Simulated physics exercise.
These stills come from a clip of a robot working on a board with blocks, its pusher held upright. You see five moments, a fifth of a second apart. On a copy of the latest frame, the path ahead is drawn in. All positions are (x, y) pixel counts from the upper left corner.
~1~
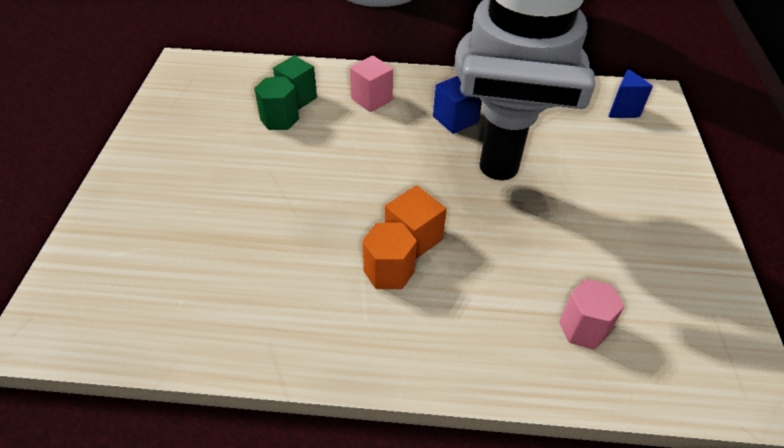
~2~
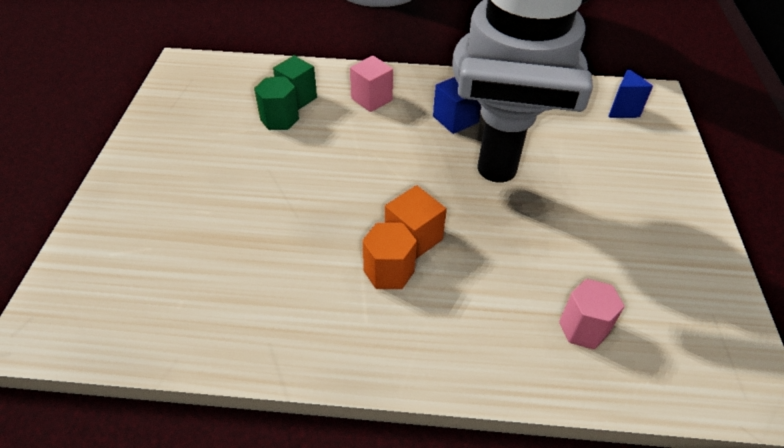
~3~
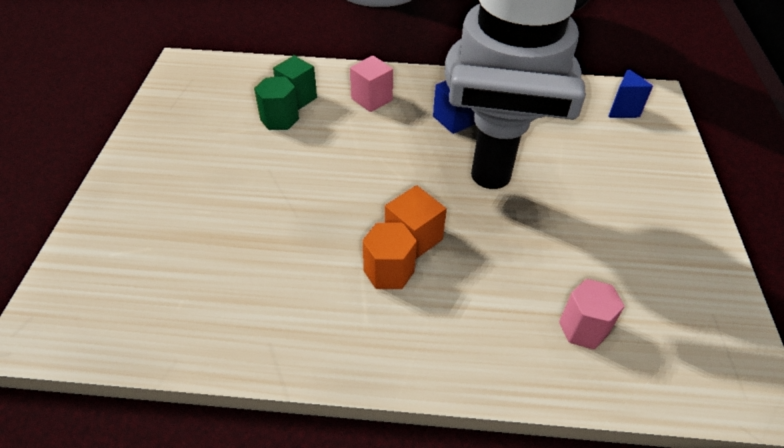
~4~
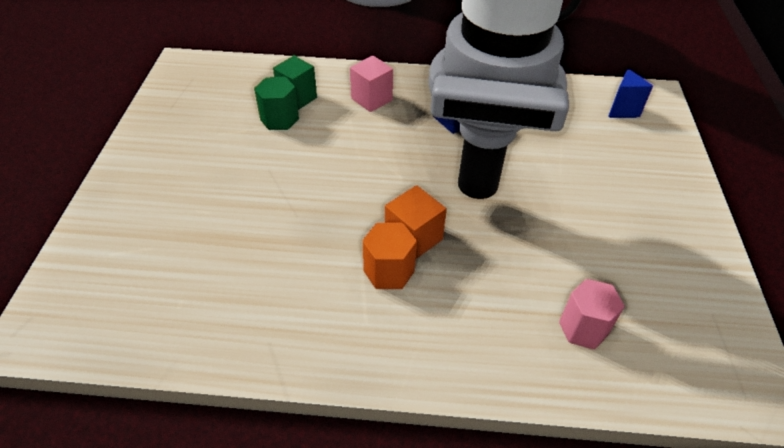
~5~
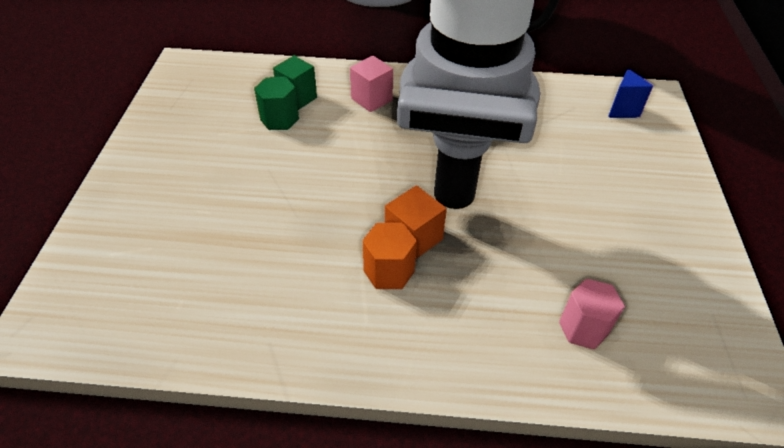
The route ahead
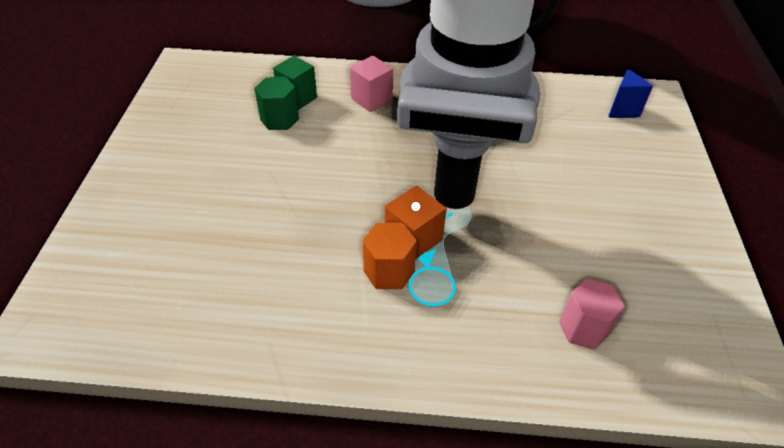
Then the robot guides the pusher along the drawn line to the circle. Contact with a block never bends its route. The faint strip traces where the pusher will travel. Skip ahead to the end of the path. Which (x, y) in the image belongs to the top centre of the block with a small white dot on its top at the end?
It should be at (386, 250) by then.
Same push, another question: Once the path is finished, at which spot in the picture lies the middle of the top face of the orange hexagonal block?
Its top middle: (342, 279).
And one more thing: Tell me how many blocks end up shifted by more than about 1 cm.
It shifts two blocks.
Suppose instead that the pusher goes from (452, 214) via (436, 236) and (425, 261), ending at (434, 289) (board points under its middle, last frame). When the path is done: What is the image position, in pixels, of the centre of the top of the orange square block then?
Around pixel (381, 228).
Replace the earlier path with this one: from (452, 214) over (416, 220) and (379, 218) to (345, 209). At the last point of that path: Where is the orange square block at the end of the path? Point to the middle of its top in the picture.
When the path ends, it will be at (377, 222).
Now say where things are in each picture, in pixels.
Pusher tip (499, 167); block tops, orange hexagonal block (390, 240); orange square block (416, 207), in the first picture.
Pusher (497, 169); blocks unchanged, in the second picture.
Pusher (491, 176); blocks unchanged, in the third picture.
Pusher (478, 185); blocks unchanged, in the fourth picture.
Pusher (454, 195); orange hexagonal block (390, 240); orange square block (416, 207), in the fifth picture.
Path on the board, from (452, 214) by way of (427, 230) and (425, 257) to (432, 286); the dot is on the orange square block.
On the path given first. Halfway along, pusher (425, 224); orange hexagonal block (360, 267); orange square block (389, 232).
At the end, pusher (435, 267); orange hexagonal block (342, 279); orange square block (386, 250), turned 30° clockwise.
